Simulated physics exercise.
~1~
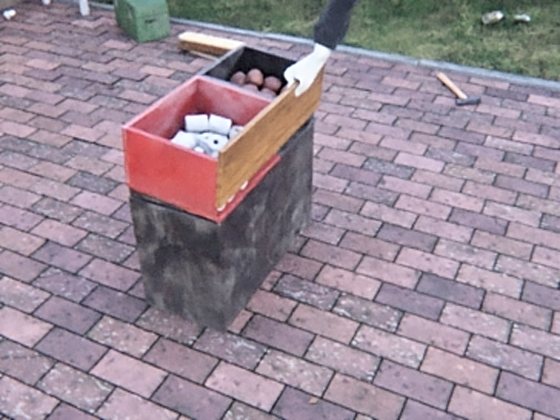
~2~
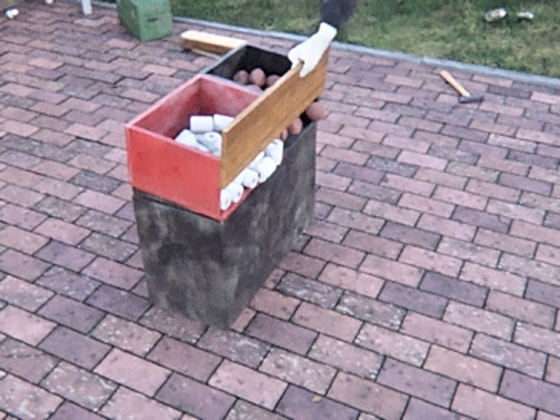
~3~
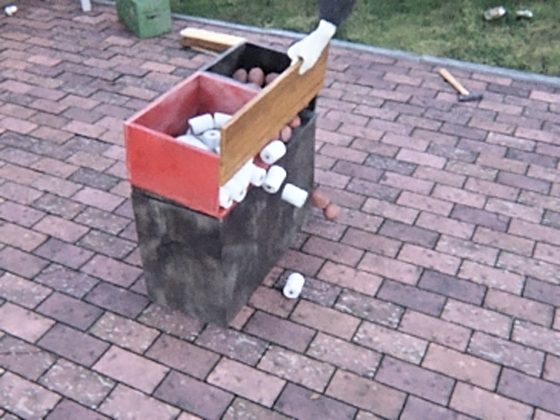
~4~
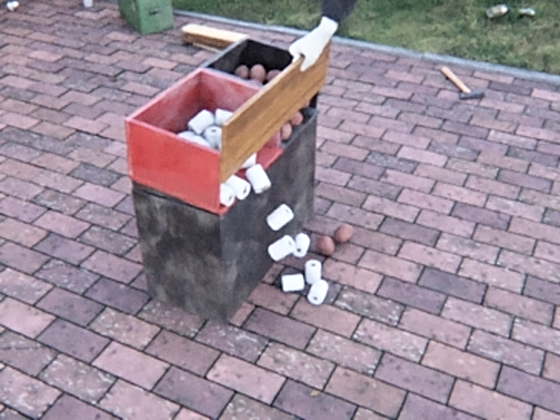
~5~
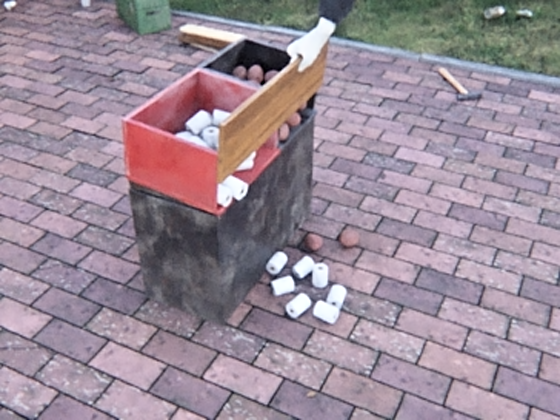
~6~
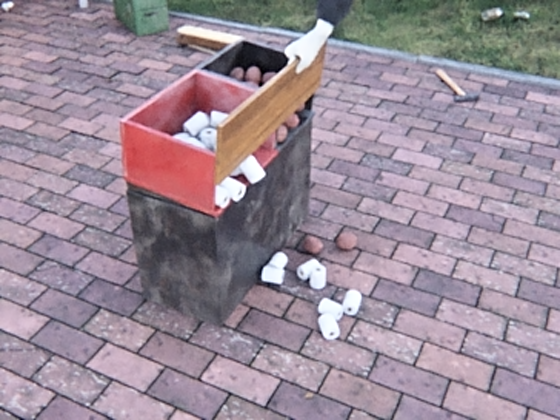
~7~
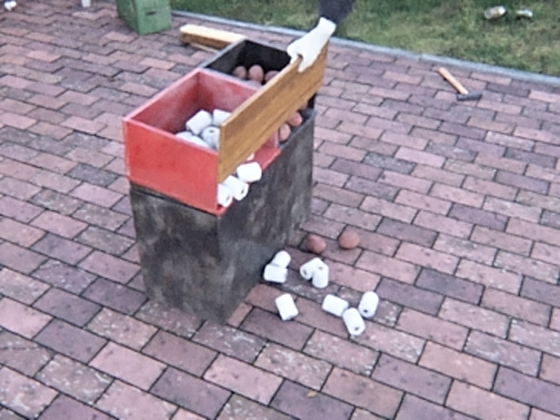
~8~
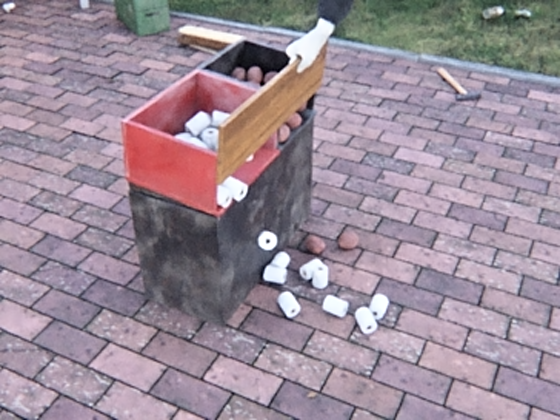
A white-gloved hand grips the far end of a wooden board closing the low side of two joined bins, one red in front and one black behind, on a dark block. Seen from above on reddish paving, the red bin holds white paper rolls and the black one reddish-brown potatoes, with grass and a hammer beyond. The hand lifts the board and holds it there. Rolls tumble out to the right with two potatoes, landing beside the block. A few more rolls drop and some roll away rightward, while the potatoes rest nearby and most of the load stays in the bins.
